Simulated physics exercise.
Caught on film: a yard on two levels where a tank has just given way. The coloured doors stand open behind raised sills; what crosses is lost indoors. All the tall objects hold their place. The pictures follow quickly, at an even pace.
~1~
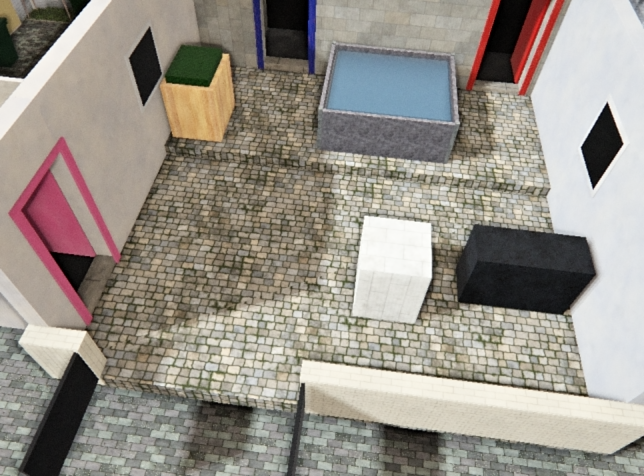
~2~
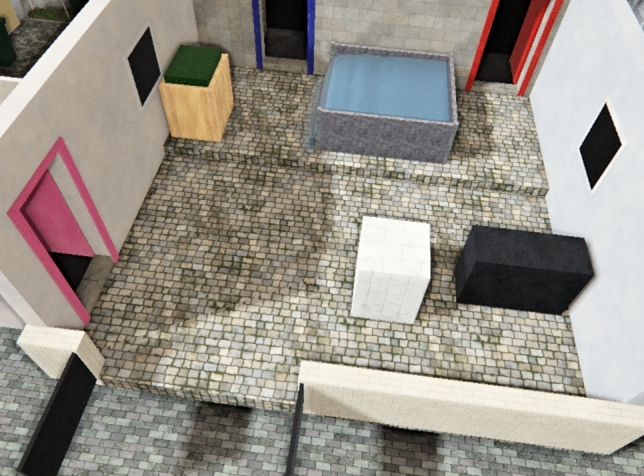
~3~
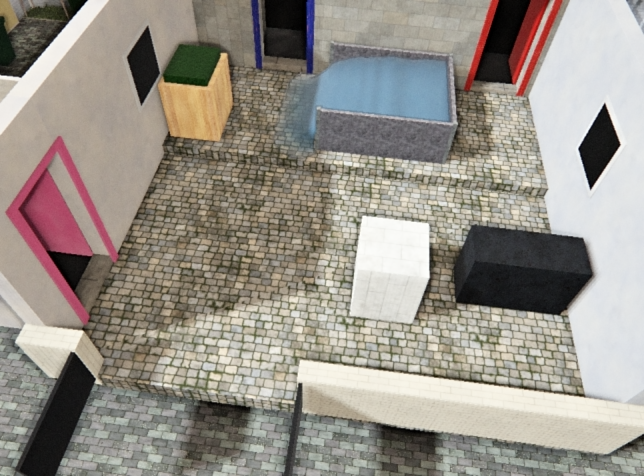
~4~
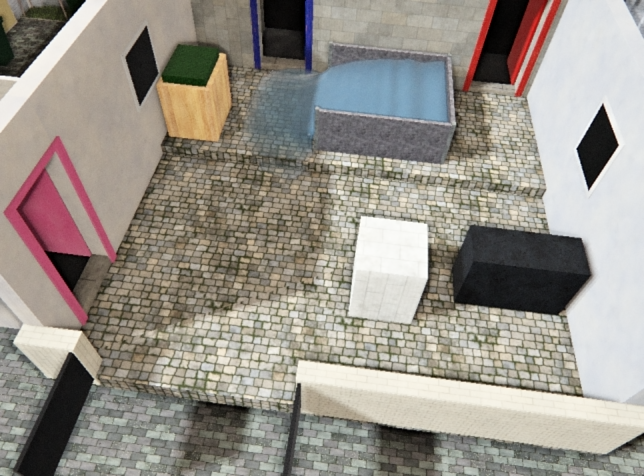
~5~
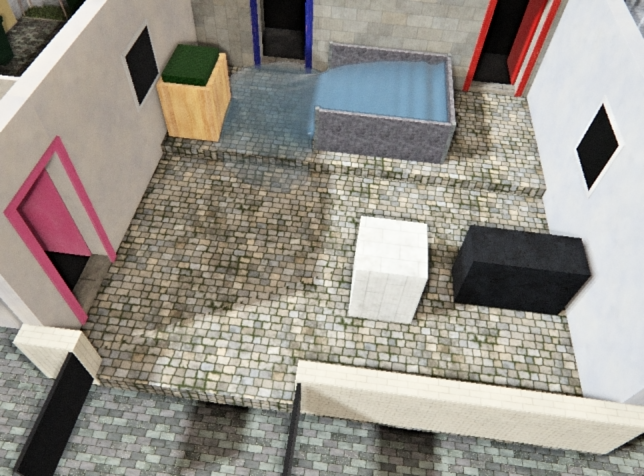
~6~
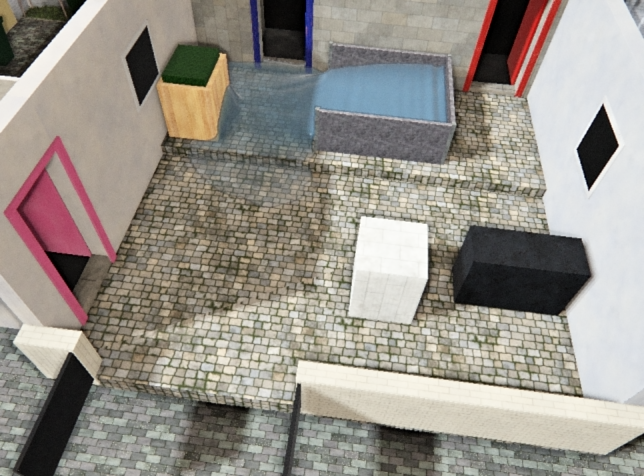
To begin with, a full stone tank stands still at the back of a cobbled two-level yard, near open blue and red doorways. Water pours from its left side and spreads left across the upper level, reaching the grass-topped wooden block and spilling thinly over the step onto the lower paving.
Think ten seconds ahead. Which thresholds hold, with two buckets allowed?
The pink door stays under that; the red door stays under that; the blue door takes more than that.
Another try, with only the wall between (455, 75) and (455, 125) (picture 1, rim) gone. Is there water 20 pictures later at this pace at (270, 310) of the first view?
Answer: Clear.
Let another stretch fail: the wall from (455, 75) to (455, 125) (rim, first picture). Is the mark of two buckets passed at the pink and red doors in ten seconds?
In short: The pink one takes less, the red one floods.
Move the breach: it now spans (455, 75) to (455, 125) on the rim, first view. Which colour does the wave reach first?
First comes the door marked red.
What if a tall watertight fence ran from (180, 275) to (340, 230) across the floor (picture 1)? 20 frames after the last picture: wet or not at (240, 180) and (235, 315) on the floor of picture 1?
In turn: Under water, no water.
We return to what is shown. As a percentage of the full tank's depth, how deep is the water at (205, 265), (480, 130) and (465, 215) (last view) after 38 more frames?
In that order: 4, 0 and 0 per cent.
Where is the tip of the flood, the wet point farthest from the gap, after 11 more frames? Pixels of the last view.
Roughly at (70, 354).
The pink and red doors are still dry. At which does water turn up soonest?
I say the pink-painted one.
A moment on, water covers 25 % of the floor; the pink door not reached, the red door not reached, the blue door under two buckets in.
Next, water covers 35 % of the floor; the pink door wet at the sill, nothing in, the red door not reached, the blue door over two buckets in.
Then, water covers 50 % of the floor; the pink door wet at the sill, nothing in, the red door not reached, the blue door far over two buckets in.
Later, water covers 65 % of the floor; the pink door under two buckets in, the red door wet at the sill, nothing in, the blue door far over two buckets in.
In the end, water covers 75 % of the floor; the pink door under two buckets in, the red door wet at the sill, nothing in, the blue door far over two buckets in.
